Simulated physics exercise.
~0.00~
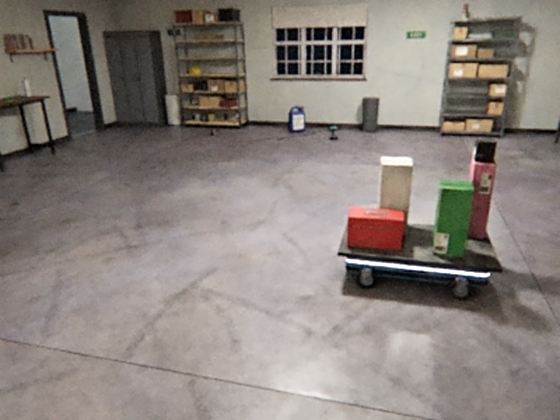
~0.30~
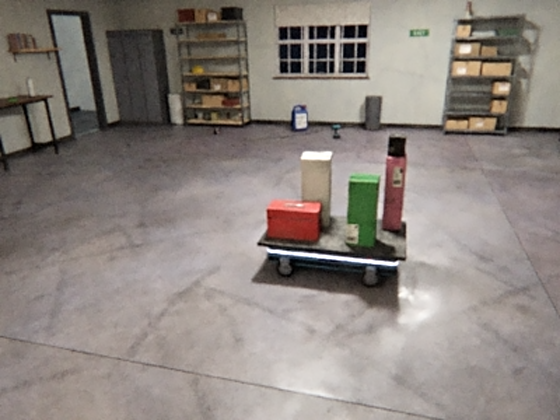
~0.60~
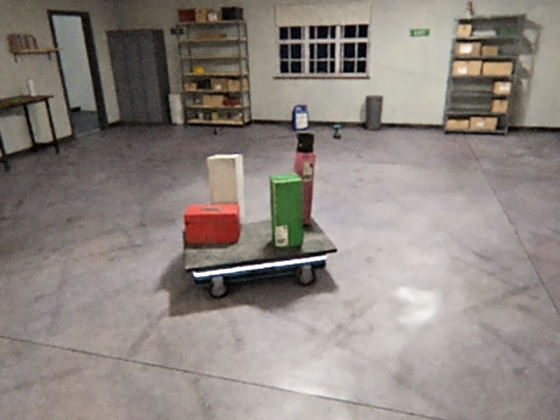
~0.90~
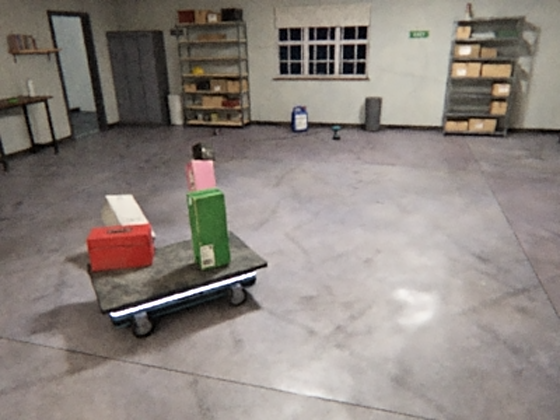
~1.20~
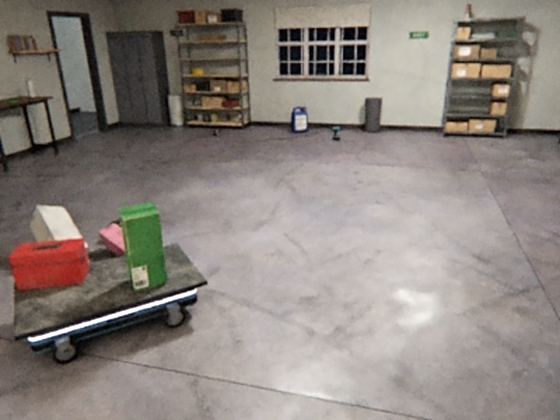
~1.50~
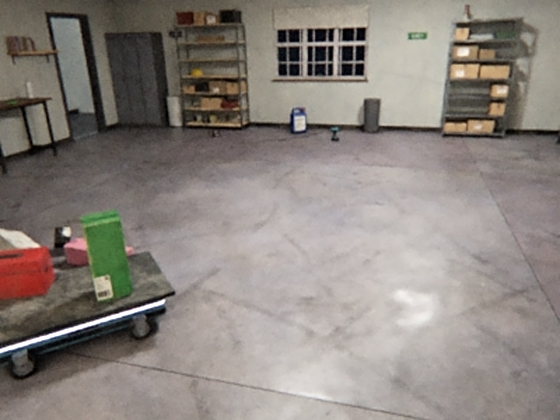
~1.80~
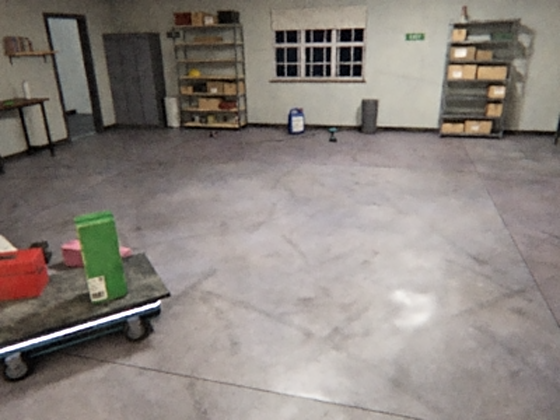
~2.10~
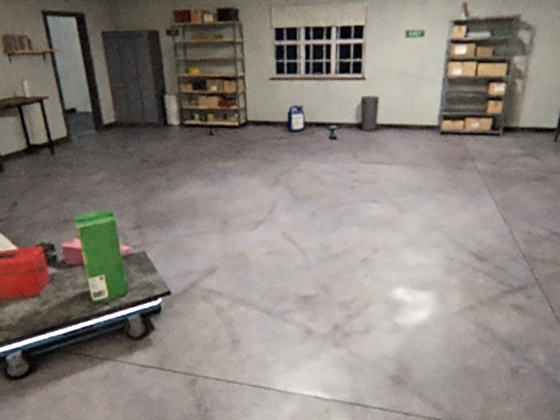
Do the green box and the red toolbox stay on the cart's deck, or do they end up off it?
Both the green box and the red toolbox stay on the deck and are still upright when the cart stops.
